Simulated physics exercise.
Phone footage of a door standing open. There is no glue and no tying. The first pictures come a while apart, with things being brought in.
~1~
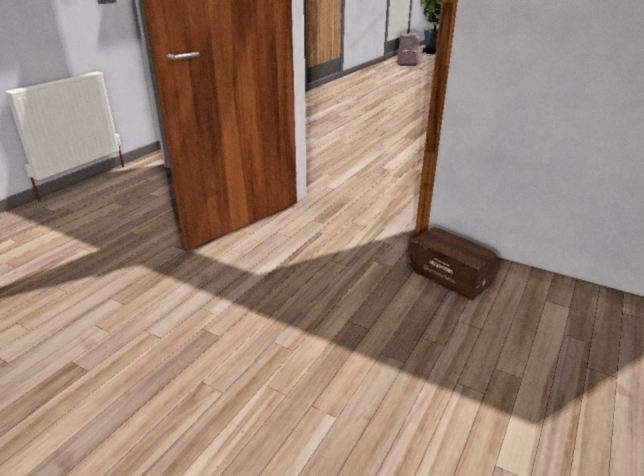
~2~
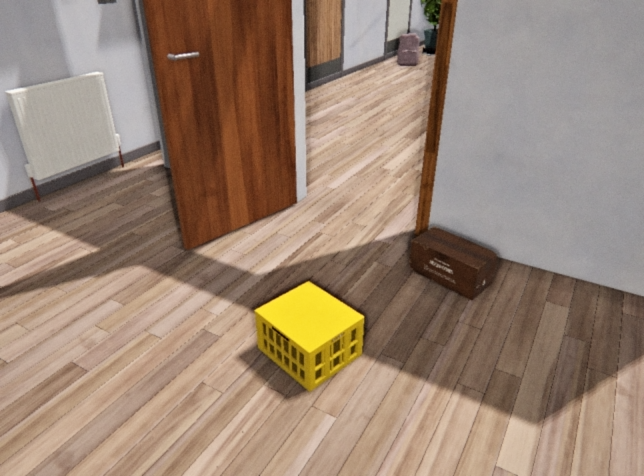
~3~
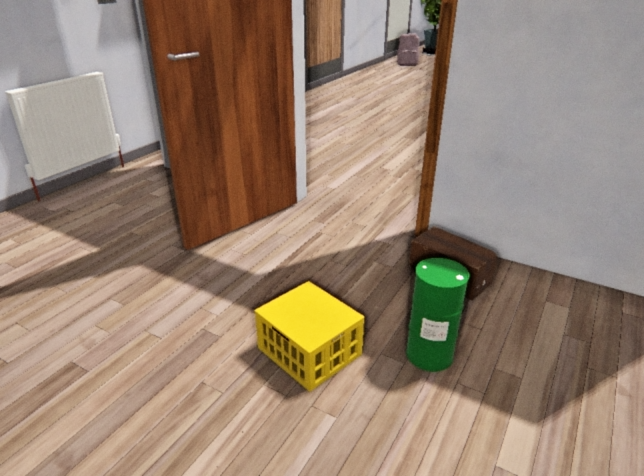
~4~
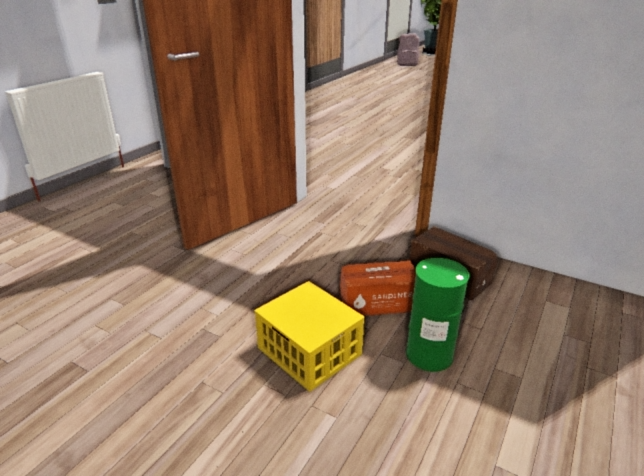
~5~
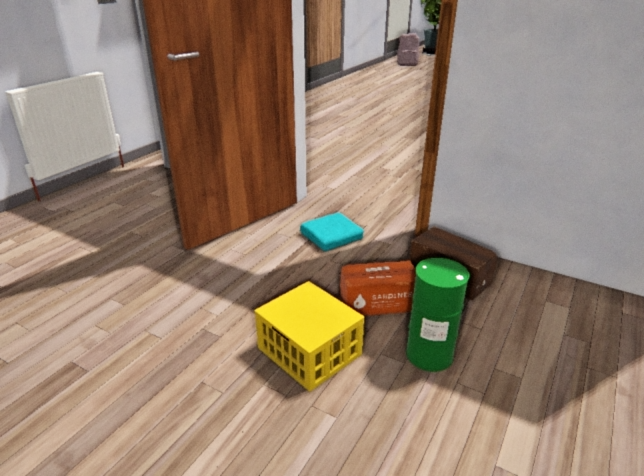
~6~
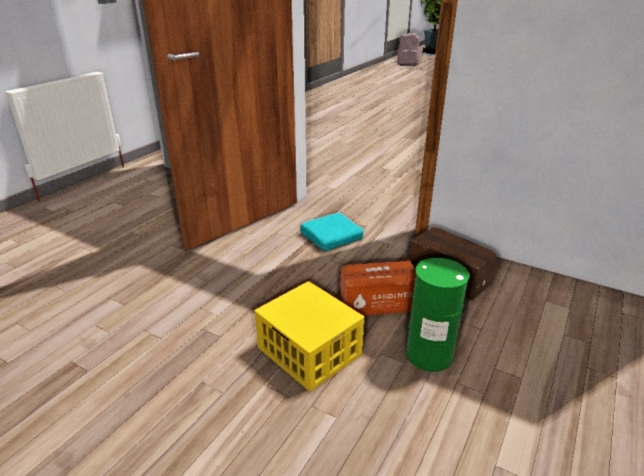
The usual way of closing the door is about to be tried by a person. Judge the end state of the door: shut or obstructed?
Shut.
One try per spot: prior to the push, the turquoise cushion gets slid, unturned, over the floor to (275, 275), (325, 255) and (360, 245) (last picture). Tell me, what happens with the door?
It ends up closed first, gets caught second and gets caught third.
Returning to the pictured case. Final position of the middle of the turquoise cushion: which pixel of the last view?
The object ends up somewhere near (392, 207).
Then, 1.10 s later than the last frame, door at 65°.
Then, 1.70 s later than the last frame, door at 31°; turquoise cushion moved a little near (361, 229).
Then, 2.10 s later than the last frame, door at 9°; turquoise cushion moved about its own width near (384, 217).
When it is over, door at 0°; moved from the start, turquoise cushion; the other 4 as before. End places, in pixels of the last picture, turquoise cushion near (392, 207).
